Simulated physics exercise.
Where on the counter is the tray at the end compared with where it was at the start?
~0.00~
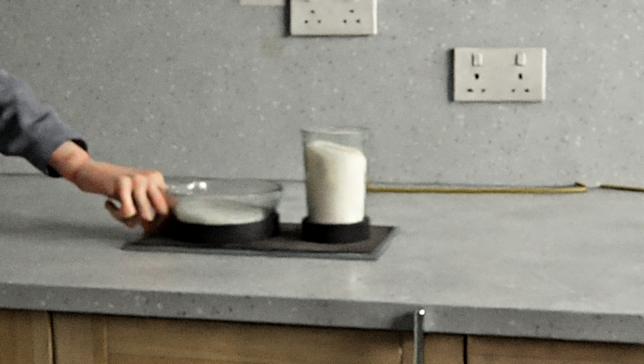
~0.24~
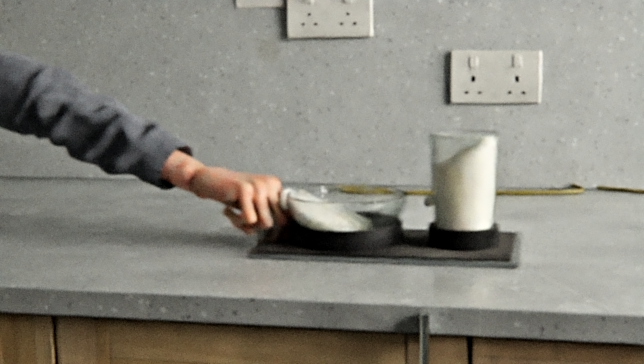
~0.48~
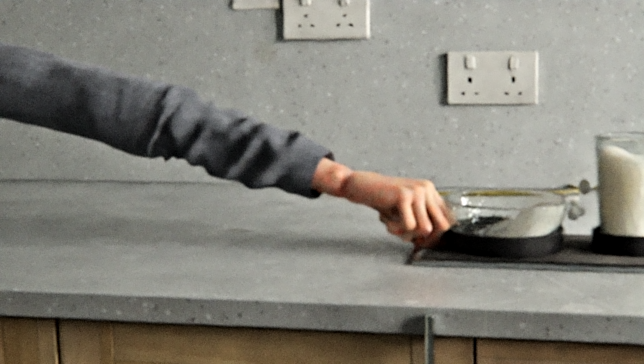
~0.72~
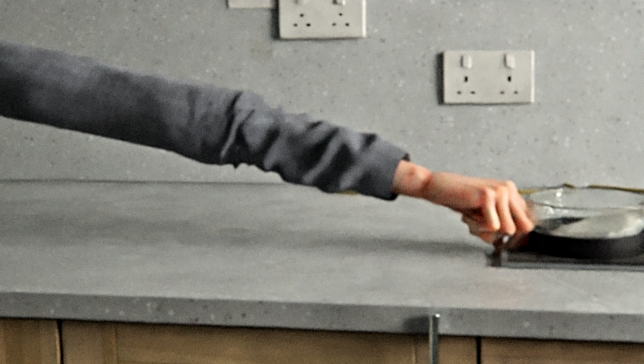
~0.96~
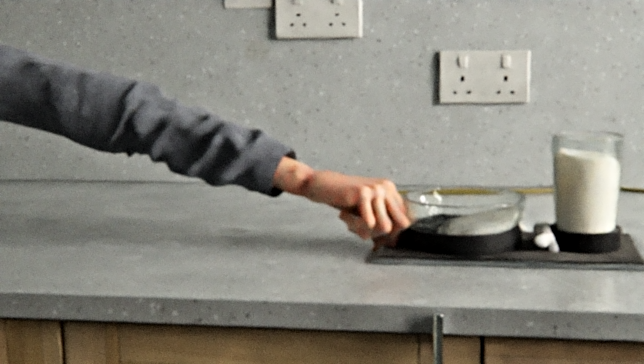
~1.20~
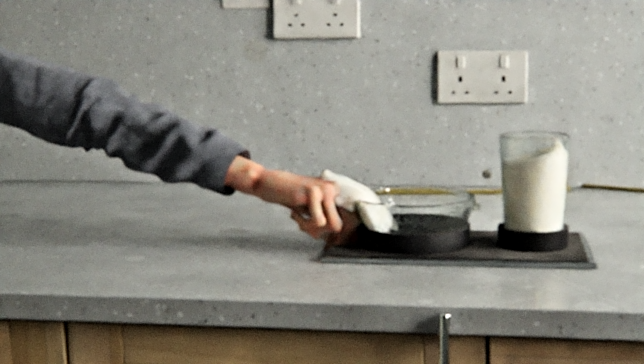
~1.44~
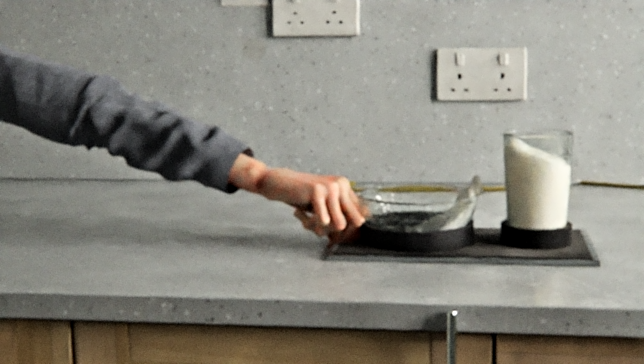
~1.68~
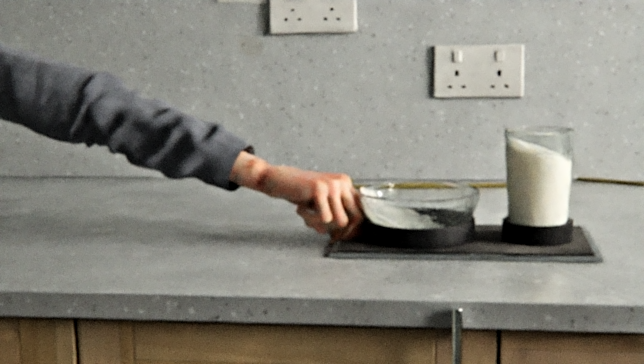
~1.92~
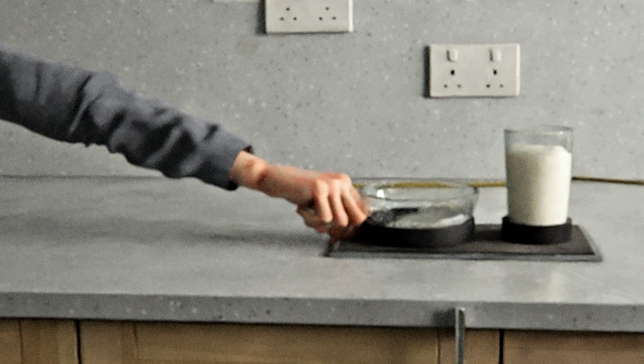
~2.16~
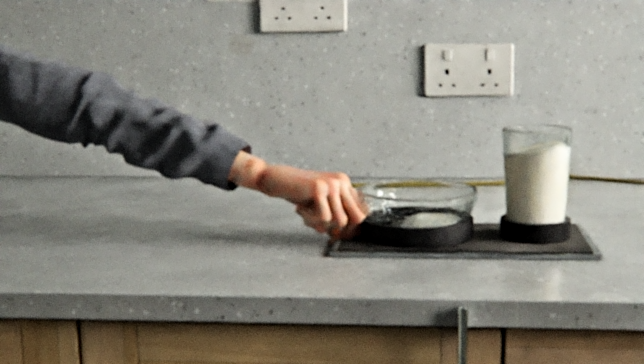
It ends up farther to the right along the counter than where it started.
